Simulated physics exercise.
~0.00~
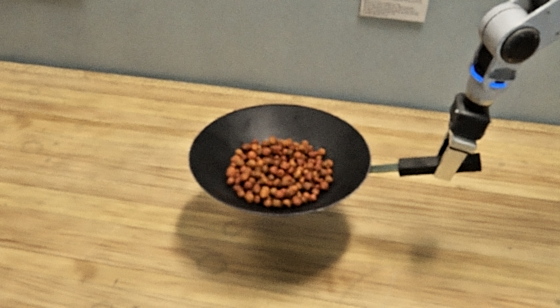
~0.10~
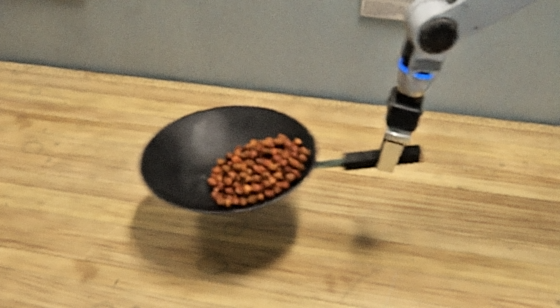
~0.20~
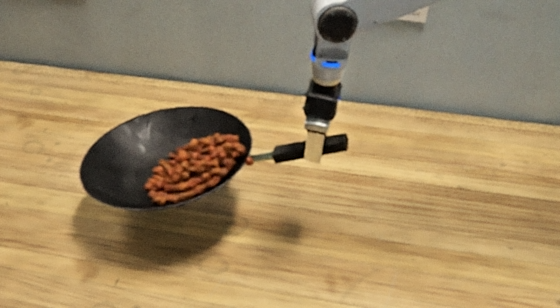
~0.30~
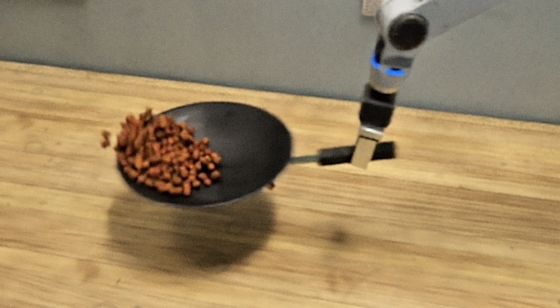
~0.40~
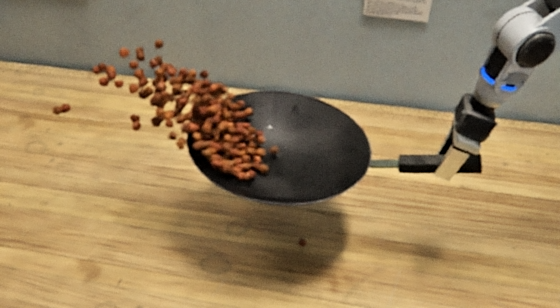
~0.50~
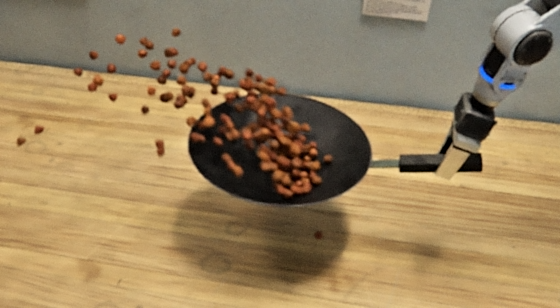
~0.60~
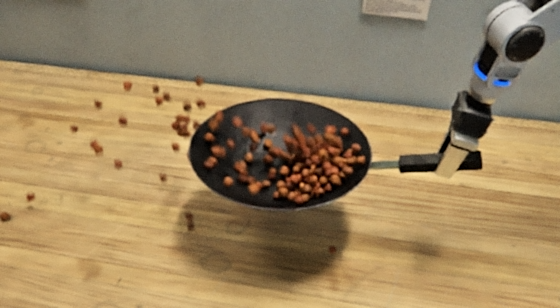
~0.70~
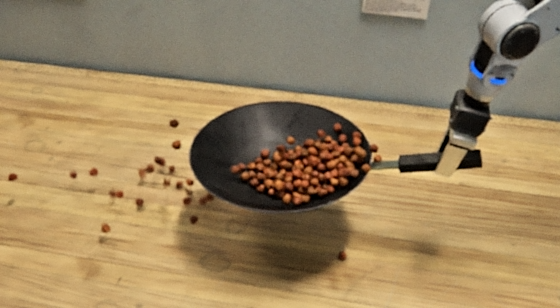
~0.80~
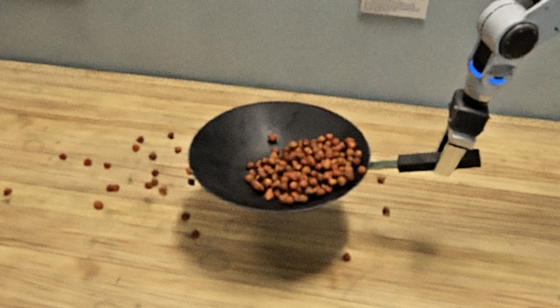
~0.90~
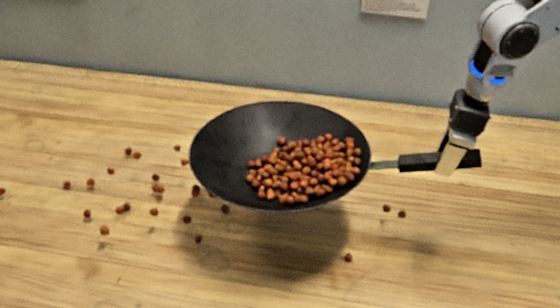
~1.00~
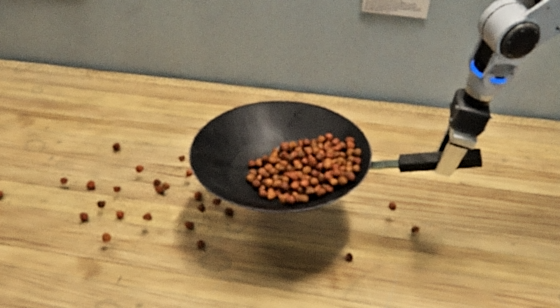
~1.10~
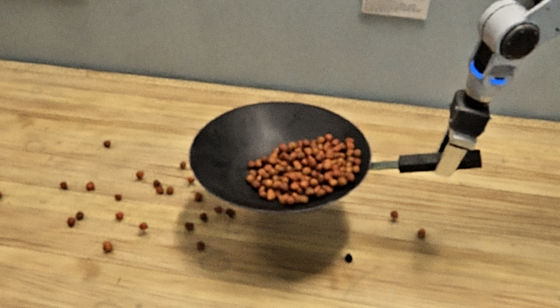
In the video, a robot gripper holding a black wok of hazelnuts over a wooden table moves it left, then swings it back right, tossing nuts up over the left rim; most land back in the wok, while some scatter across the table as the wok becomes still.
